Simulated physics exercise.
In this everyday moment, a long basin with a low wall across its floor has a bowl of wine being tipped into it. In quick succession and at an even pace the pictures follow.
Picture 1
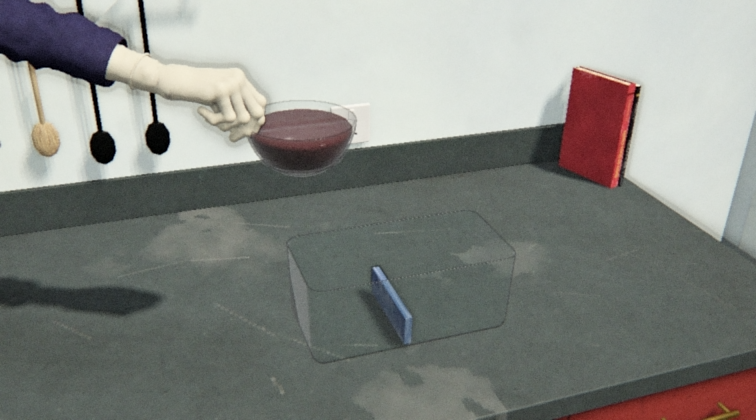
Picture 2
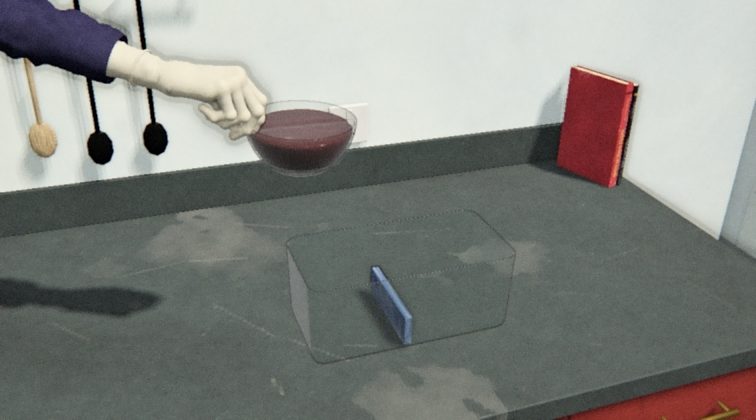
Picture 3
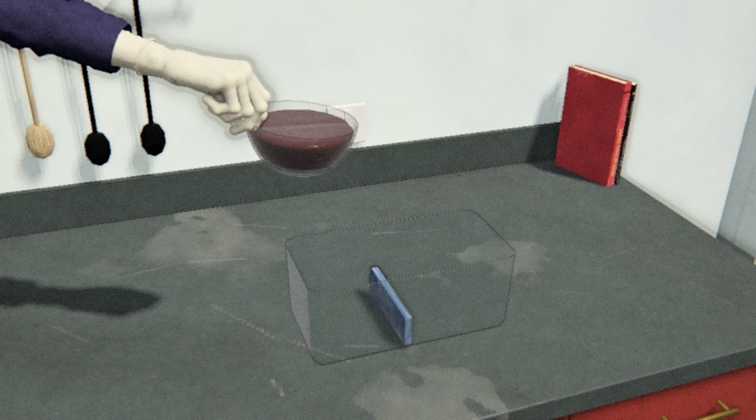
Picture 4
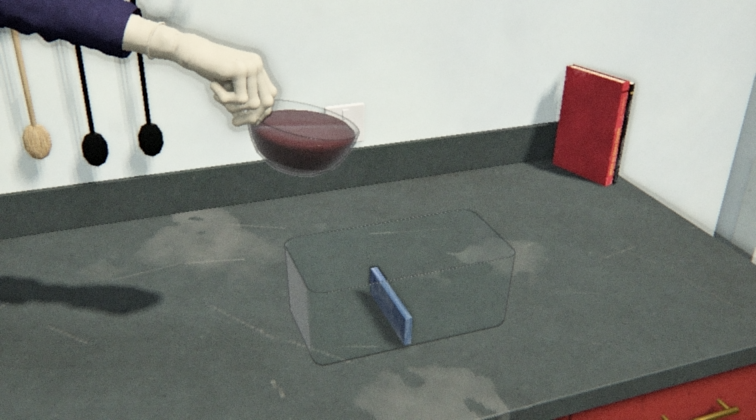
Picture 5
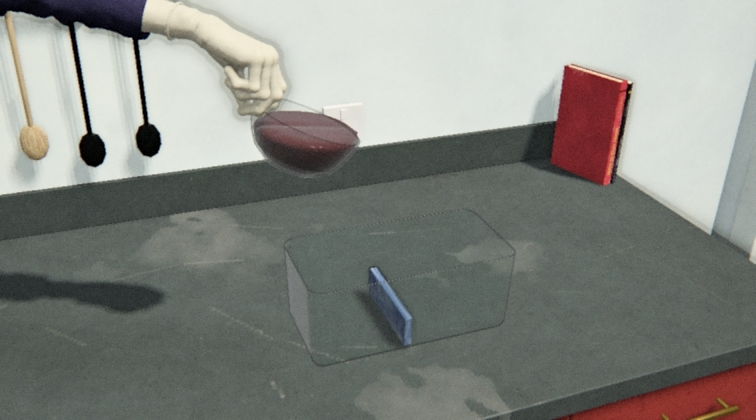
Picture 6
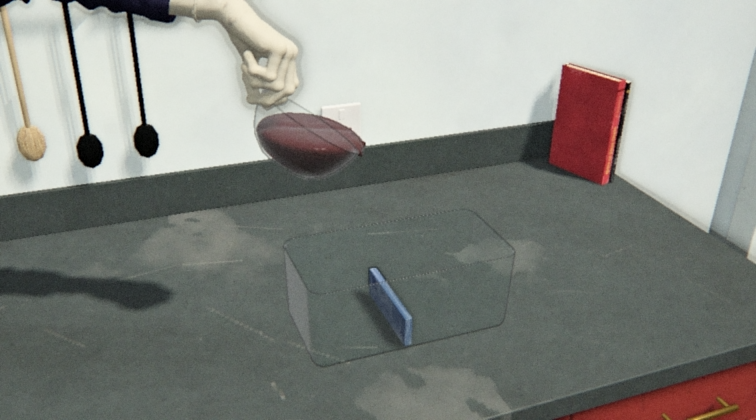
On a dark grey kitchen counter, a pale hand held a glass bowl of dark red wine above a clear basin with a low blue wall, then gradually tilted the bowl to the right.
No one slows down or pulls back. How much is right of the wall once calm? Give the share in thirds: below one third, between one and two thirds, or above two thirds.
Middle band.
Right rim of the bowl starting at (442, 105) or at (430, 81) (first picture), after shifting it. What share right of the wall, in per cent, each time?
Close to 80 % for the first start and close to 80 % for the second.
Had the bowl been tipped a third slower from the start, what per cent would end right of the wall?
About 60 per cent.
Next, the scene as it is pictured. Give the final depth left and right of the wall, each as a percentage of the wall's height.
On the left it's around 30 per cent; on the right, 30 per cent.
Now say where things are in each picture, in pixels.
The first frame shows tilt 0°; pouring edge (353, 115); surface from (247, 131) to (349, 120); the long basin's rim runs from (297, 265) to (495, 232); the wall's top is at (391, 292).
The second frame shows tilt 2°; pouring edge (353, 116); surface from (247, 130) to (349, 120).
The third frame shows tilt 6°; pouring edge (354, 120); surface from (248, 128) to (350, 122).
The fourth frame shows tilt 14°; pouring edge (355, 127); surface from (251, 126) to (352, 125).
The fifth frame shows tilt 24°; pouring edge (355, 136); surface from (254, 126) to (352, 131); 2 per cent is over the edge.
The sixth frame shows tilt 35°; pouring edge (354, 147); surface from (257, 129) to (341, 133); 9 per cent is over the edge.
A moment on, the bowl is tipped right over and 7 per cent is still to pour, 7 is left of the wall and 27 right of it.
Next, the bowl is tipped right over and 0 per cent is still to pour, 43 is left of the wall and 54 right of it.
Then the bowl is tipped right over and 0 per cent is still to pour, 46 is left of the wall and 51 right of it.
Later the bowl is tipped right over and 0 per cent is still to pour, 46 is left of the wall and 51 right of it.
Finally, 46 per cent lies left of the wall, 51 right of it and 3 outside.
